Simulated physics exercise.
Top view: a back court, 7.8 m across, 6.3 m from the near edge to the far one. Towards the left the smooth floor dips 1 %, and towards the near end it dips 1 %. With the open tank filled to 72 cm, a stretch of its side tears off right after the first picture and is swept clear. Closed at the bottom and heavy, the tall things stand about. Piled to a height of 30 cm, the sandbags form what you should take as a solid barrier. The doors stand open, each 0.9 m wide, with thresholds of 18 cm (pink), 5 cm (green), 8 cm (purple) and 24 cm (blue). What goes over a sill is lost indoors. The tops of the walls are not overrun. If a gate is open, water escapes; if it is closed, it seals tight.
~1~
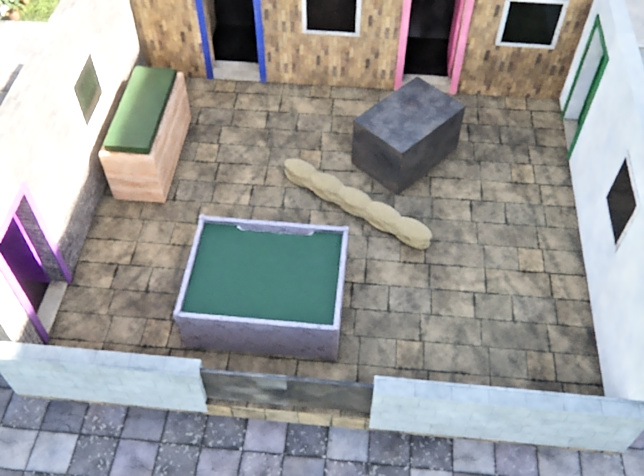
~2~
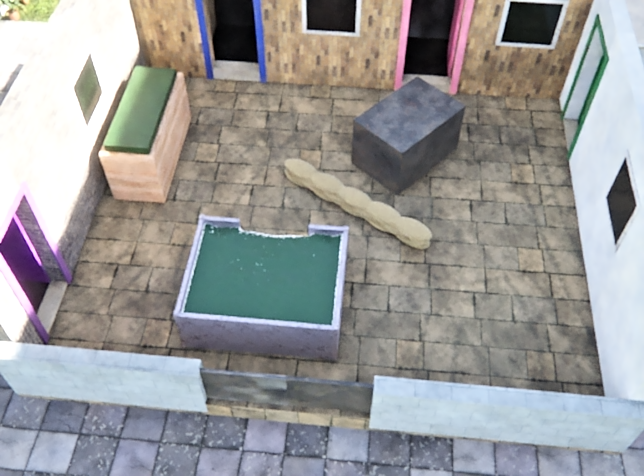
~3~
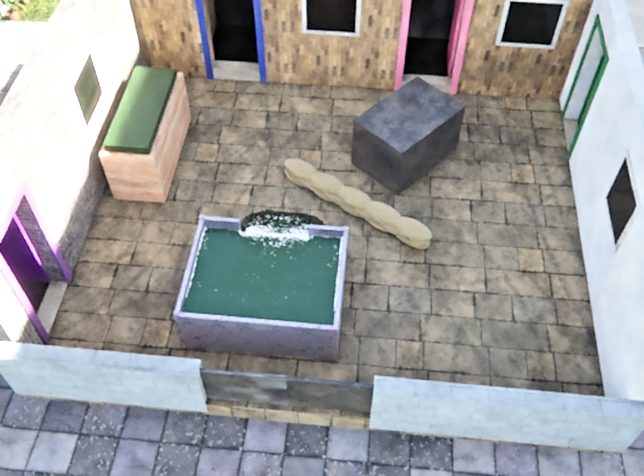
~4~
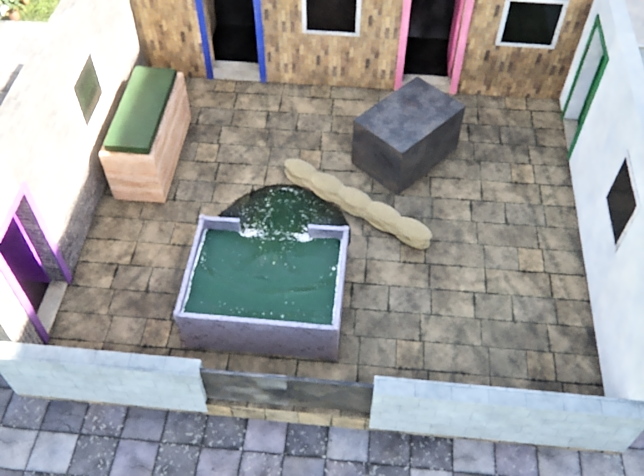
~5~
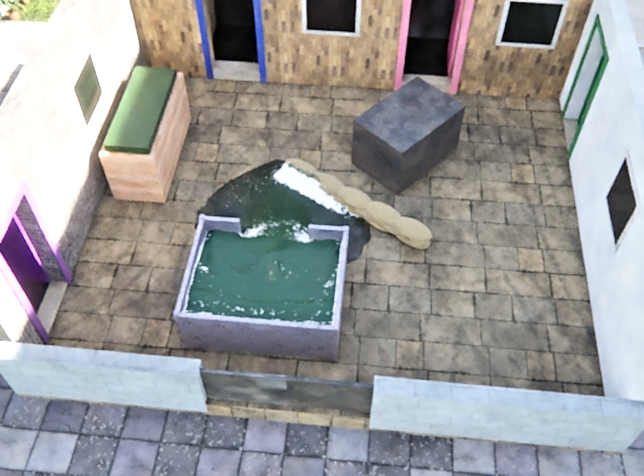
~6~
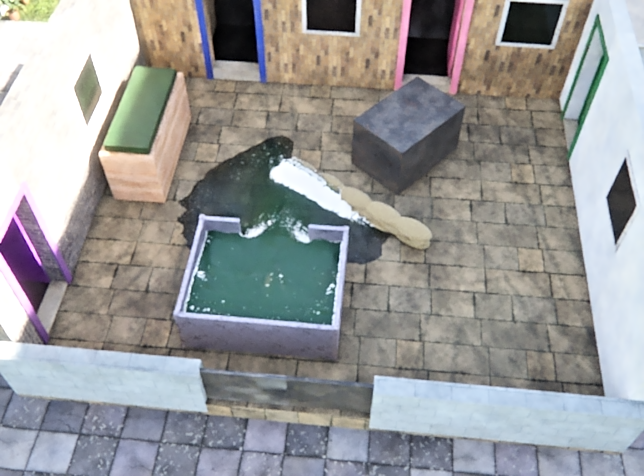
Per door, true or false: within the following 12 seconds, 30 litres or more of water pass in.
Pink door: False. Green door: False. Purple door: False. Blue door: False.
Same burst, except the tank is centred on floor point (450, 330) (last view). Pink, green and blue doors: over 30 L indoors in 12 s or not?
Compared with that limit, pink falls short, green overshoots and blue falls short.
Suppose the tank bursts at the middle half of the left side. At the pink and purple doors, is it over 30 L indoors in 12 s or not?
Against the limit, the pink door stays within it and the purple door exceeds it.
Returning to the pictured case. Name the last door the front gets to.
The answer is the green door.
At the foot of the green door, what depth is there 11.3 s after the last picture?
Depth: ~ 3.0 cm.
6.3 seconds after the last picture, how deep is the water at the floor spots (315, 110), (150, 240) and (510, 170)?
Roughly 6, 2, 1 cm.
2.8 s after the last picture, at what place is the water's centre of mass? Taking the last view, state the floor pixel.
Its balance point sits around (261, 214).
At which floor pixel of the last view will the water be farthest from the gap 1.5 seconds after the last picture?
Point: Roughly (147, 80).
Then, 0.7 s after the last picture water covers 20 % of the floor and is deepest (42 cm) near (321, 201); pink door not reached, green door not reached, purple door not reached, blue door 11 cm at the sill, 0 L in.
Then, 1.5 s after the last picture water covers 35 % of the floor and is deepest (36 cm) near (212, 84); pink door not reached, green door not reached, purple door not reached, blue door 22 cm at the sill, 0 L in.
Then, 2.8 s after the last picture water covers 50 % of the floor and is deepest (26 cm) near (156, 81); pink door not reached, green door not reached, purple door not reached, blue door 20 cm at the sill, 9 L in.
Then, 6.3 s after the last picture water covers 80 % of the floor and is deepest (14 cm) near (182, 152); pink door 7 cm at the sill, 0 L in, green door 6 cm at the sill, 0 L in, purple door 5 cm at the sill, 0 L in, blue door 11 cm at the sill, 10 L in.
Then, 11.3 s after the last picture water covers 95 % of the floor and is deepest (12 cm) near (36, 371); pink door 3 cm at the sill, 0 L in, green door 3 cm at the sill, 6 L in, purple door 10 cm at the sill, 10 L in, blue door 6 cm at the sill, 10 L in.
